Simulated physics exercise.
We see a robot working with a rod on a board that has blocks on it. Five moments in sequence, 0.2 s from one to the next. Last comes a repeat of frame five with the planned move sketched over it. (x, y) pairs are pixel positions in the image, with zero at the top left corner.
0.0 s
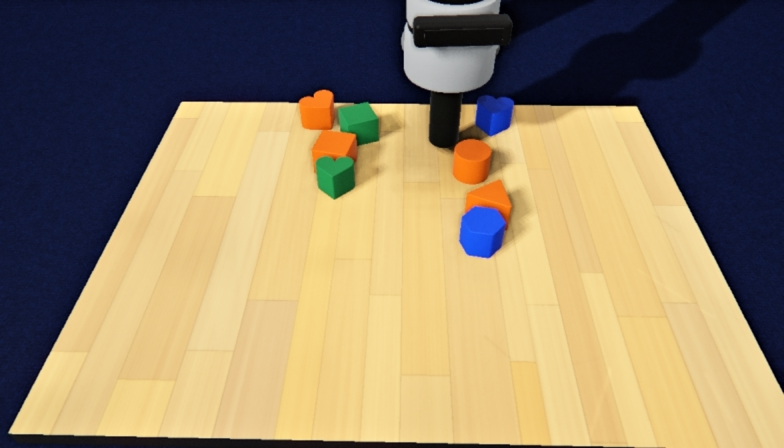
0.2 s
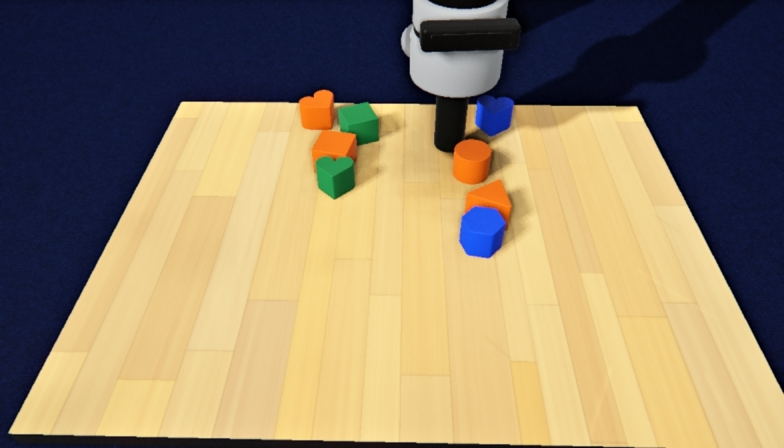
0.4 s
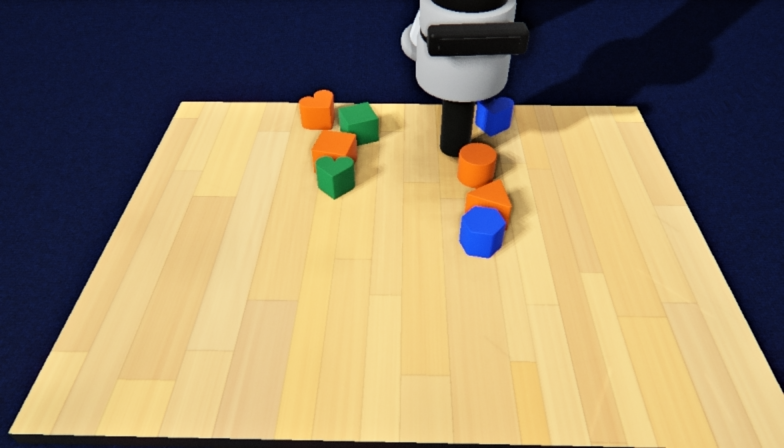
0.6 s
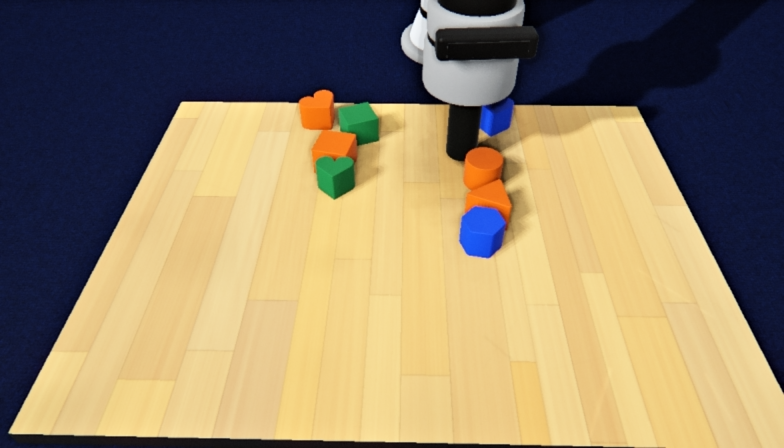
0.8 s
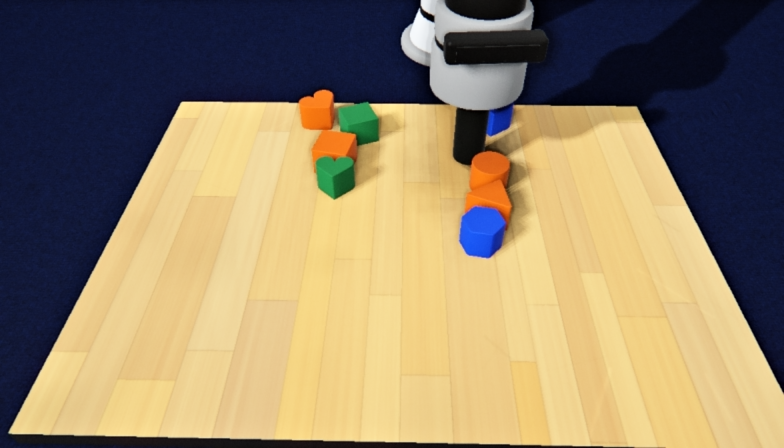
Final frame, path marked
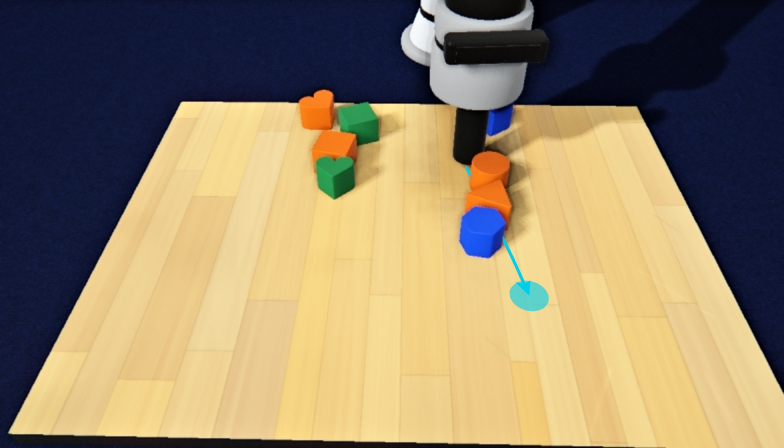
A pale wooden board lies against a dark blue backdrop, seen from above at an angle by a still camera. Toward its far side sit an orange heart, two green blocks and an orange block on the left, and a blue heart, an orange disc, an orange triangular block and a blue six-sided block on the right. A white-and-black robot arm moves its black rod slightly right and nearer, nudging the disc a short way toward the triangular block and increasingly covering the blue heart.
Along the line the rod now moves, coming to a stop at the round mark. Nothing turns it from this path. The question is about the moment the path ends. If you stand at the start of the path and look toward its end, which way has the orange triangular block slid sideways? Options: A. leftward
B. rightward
I choose A.
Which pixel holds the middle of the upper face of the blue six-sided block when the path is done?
At (479, 238).
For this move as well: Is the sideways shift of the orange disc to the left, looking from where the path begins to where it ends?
Short answer: Yes.
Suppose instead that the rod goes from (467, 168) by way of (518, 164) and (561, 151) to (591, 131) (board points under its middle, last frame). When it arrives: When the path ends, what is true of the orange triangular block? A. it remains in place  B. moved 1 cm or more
Letter A.
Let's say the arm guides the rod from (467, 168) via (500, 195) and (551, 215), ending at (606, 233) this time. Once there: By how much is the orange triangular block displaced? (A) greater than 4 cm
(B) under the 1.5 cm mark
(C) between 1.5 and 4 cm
I choose C.
The drawn path runs in a line from (467, 168) to (529, 296).
What follows on the original path. One third of the way, rod (487, 194); orange disc (526, 185); orange triangular block (513, 206), turned 55° clockwise.
Two thirds of the way, rod (509, 236); blue six-sided block (480, 236), turned 60° clockwise; orange disc (532, 189); orange triangular block (544, 233), turned 35° anticlockwise.
At the end, rod (532, 285); blue six-sided block (479, 238), turned 65° clockwise; orange disc (532, 189); orange triangular block (558, 244), turned 65° anticlockwise; blue heart block not moved.
